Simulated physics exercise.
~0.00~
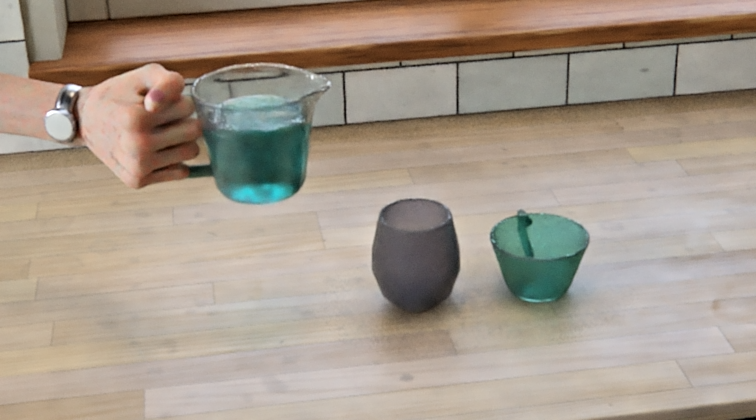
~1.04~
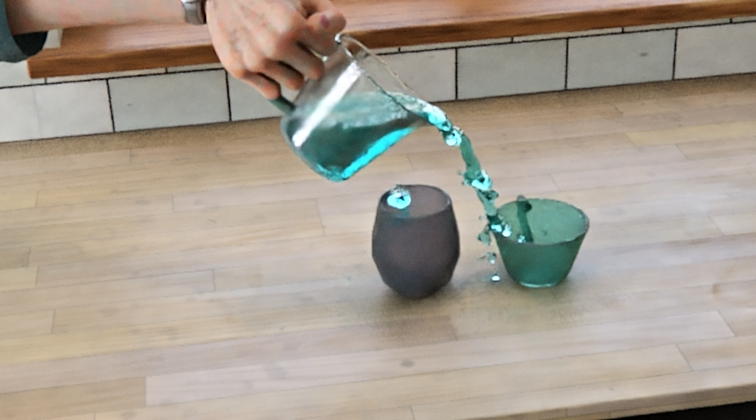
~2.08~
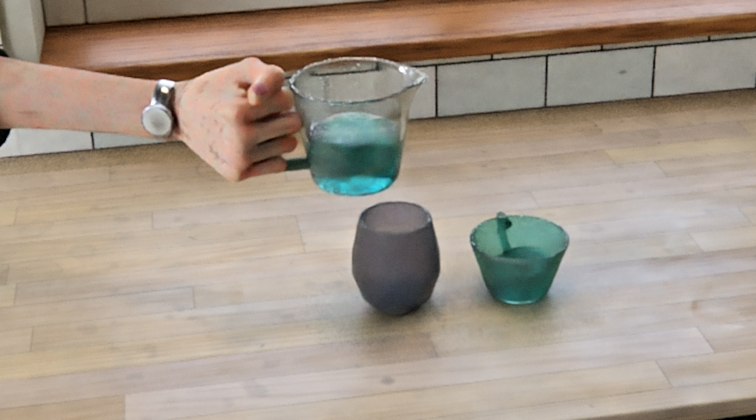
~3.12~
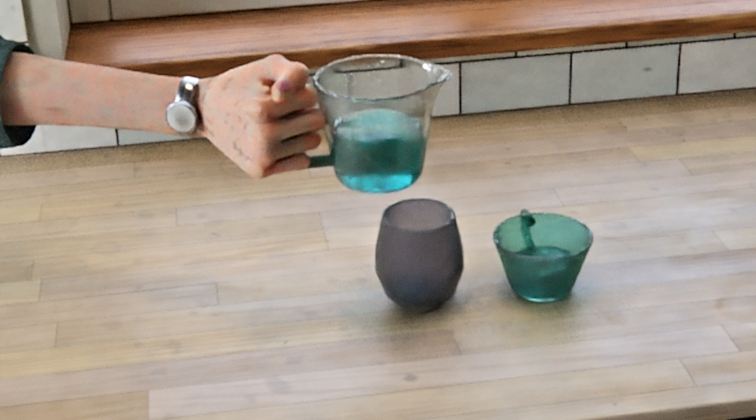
At first, a hand wearing a wristwatch holds a clear measuring jug of teal water level, to the left of a dark stemless glass and a green teacup on a wooden worktop. The hand carries the jug rightwards and tips it to the right above the glass. Water streams from the spout towards the teacup's left rim, with some drops falling between the two vessels and a small splash showing at the dark glass's rim. The hand then brings the jug back upright. It ends held level above the dark glass, visibly less full, while some water sits in the teacup.
